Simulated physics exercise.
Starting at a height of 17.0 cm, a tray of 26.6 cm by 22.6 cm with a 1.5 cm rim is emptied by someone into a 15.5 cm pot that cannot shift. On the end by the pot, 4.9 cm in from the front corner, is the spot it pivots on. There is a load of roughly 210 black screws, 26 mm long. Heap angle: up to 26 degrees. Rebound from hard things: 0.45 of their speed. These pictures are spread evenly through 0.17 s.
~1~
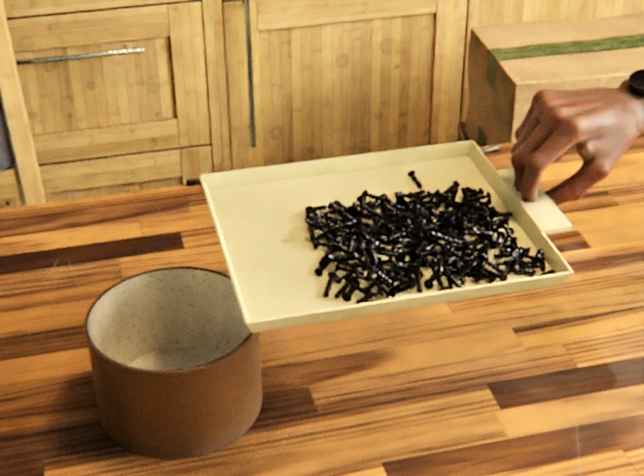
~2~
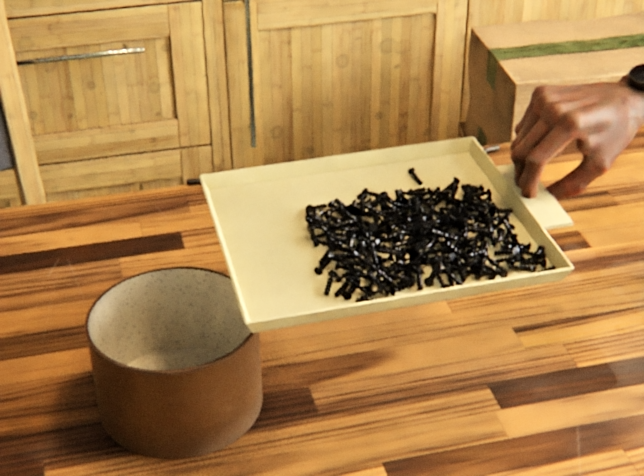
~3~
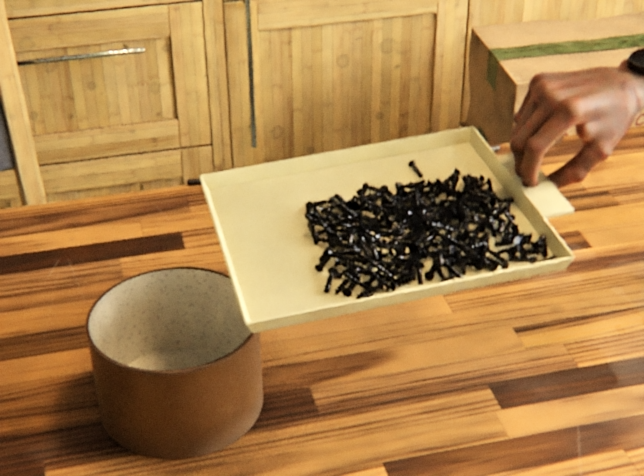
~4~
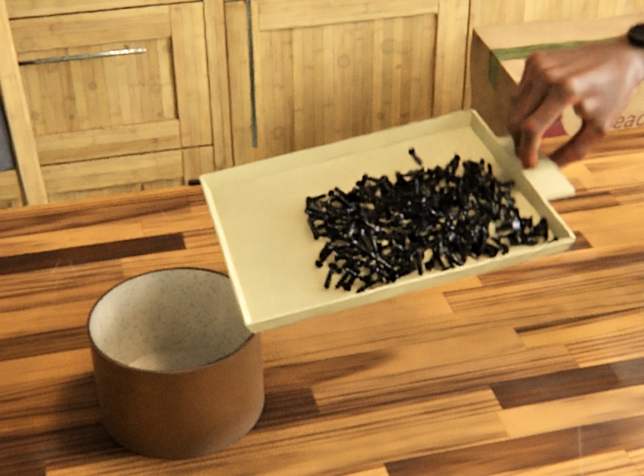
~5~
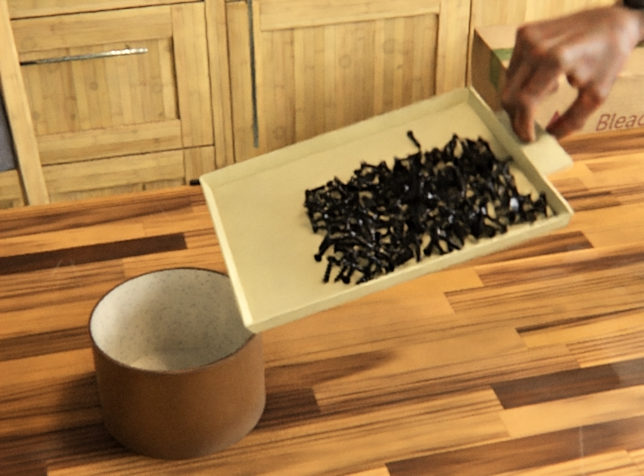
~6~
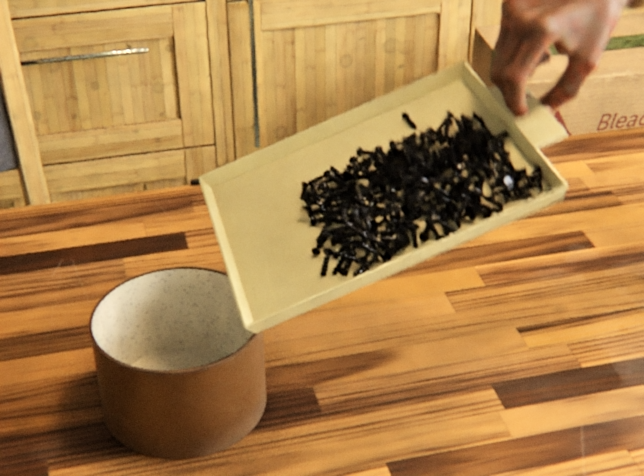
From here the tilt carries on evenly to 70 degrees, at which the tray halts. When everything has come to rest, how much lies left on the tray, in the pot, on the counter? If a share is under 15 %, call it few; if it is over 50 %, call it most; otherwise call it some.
I would say left on the tray: Few, pot: Most, counter: Some.
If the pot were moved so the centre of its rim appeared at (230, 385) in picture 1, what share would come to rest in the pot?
40 %.
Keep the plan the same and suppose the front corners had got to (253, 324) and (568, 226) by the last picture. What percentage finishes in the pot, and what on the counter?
In the pot: 5 per cent; on the counter: 95 per cent.
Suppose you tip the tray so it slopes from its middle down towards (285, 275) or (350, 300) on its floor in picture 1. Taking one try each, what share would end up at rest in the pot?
Roughly 5 % for the first direction, roughly 0 % for the second.
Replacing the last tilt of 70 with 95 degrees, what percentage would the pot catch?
In that case some 65 per cent.
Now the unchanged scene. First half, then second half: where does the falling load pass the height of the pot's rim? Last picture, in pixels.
Around (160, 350), then around (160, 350).
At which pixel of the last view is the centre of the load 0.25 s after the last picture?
By then the middle of the load sits around (279, 160).
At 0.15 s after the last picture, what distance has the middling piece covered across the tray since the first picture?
It has moved some 1 cm from its start.
Then, 0.15 s after the last picture, tilt 47 degrees; the tray holds 100 %, the pot 0 %.
Then, 0.25 s after the last picture, tilt 64 degrees; the tray holds 100 %, the pot 0 %.
Then, 0.50 s after the last picture, tilt 70 degrees; the tray holds 5 %, the pot 60 %.
In the end, tray 0 %, pot 65 %, counter 35 %.
